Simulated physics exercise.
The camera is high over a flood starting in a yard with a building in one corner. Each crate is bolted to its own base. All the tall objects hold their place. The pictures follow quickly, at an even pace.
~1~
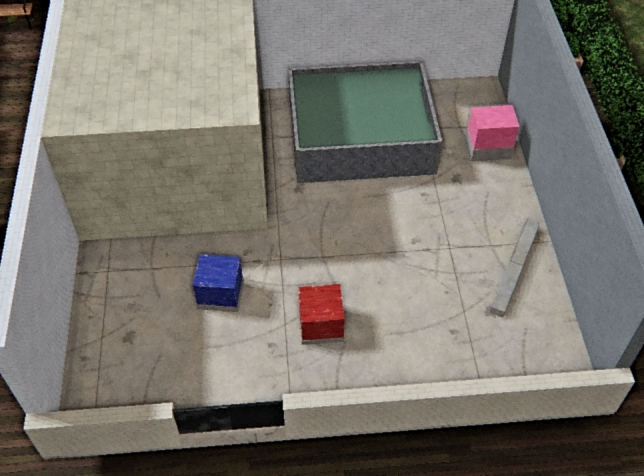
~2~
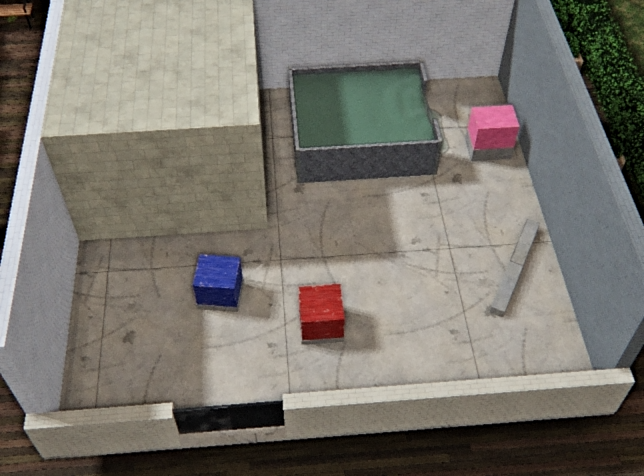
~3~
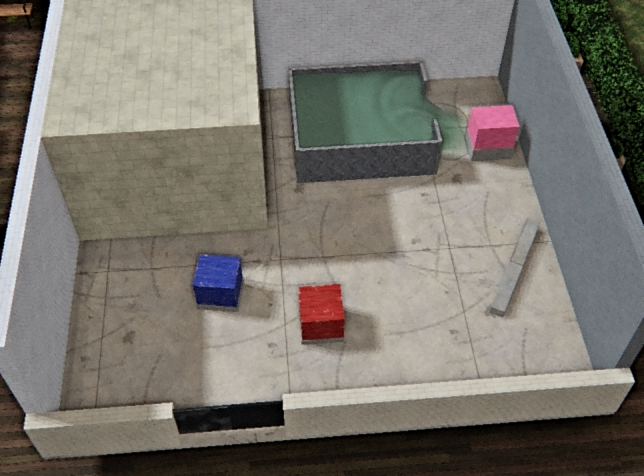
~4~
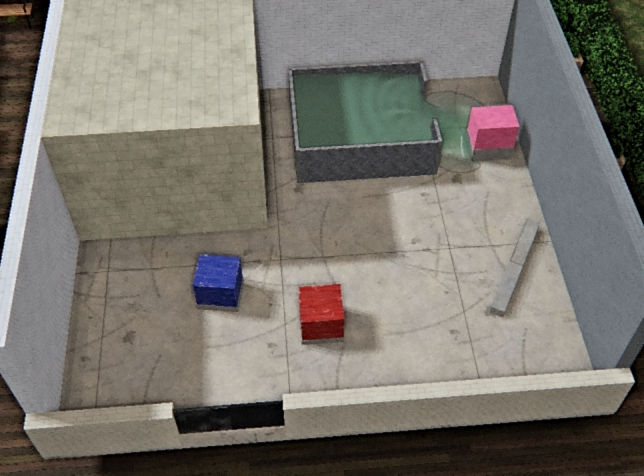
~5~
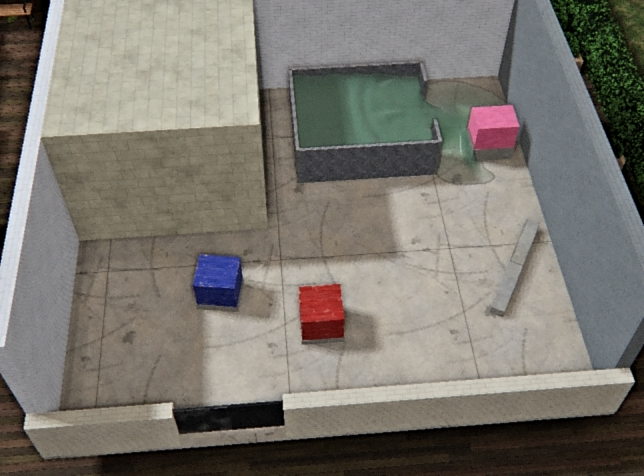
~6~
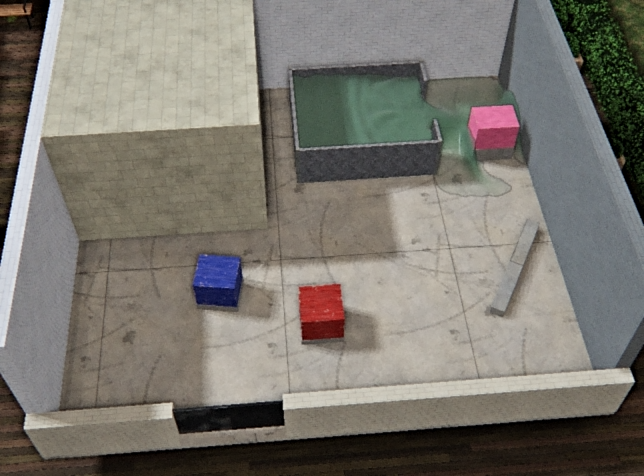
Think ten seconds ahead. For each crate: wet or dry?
The red crate is soaked; the pink crate is soaked; the blue crate keeps dry.
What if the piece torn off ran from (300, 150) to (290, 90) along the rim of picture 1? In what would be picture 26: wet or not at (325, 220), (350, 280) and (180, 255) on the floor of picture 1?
In turn: Flooded, wet, dry.
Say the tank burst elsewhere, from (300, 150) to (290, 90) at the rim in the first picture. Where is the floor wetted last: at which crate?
It is the pink crate.
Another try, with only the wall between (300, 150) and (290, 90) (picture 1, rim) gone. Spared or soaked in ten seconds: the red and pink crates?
The red crate ends up wet, the pink crate escapes it.
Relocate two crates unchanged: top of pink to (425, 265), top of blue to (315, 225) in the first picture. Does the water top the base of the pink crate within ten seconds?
In short: Pink is spared.
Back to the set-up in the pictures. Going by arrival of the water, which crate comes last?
Last comes the one in blue.
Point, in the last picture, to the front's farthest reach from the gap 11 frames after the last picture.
At about (575, 333).
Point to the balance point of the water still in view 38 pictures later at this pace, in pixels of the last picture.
Near (385, 183).
A moment on, water covers 15 % of the floor; the red crate not reached, the pink crate water round its plinth, the blue crate not reached.
Next, water covers 30 % of the floor; the red crate not reached, the pink crate water round its plinth, the blue crate not reached.
Then, water covers 50 % of the floor; the red crate water round its plinth, the pink crate water round its plinth, the blue crate not reached.
Later, water covers 80 % of the floor; the red crate water round its plinth, the pink crate water round its plinth, the blue crate water round its plinth.
In the end, water covers 95 % of the floor; the red crate was topped, the pink crate was topped, the blue crate stayed above the water.
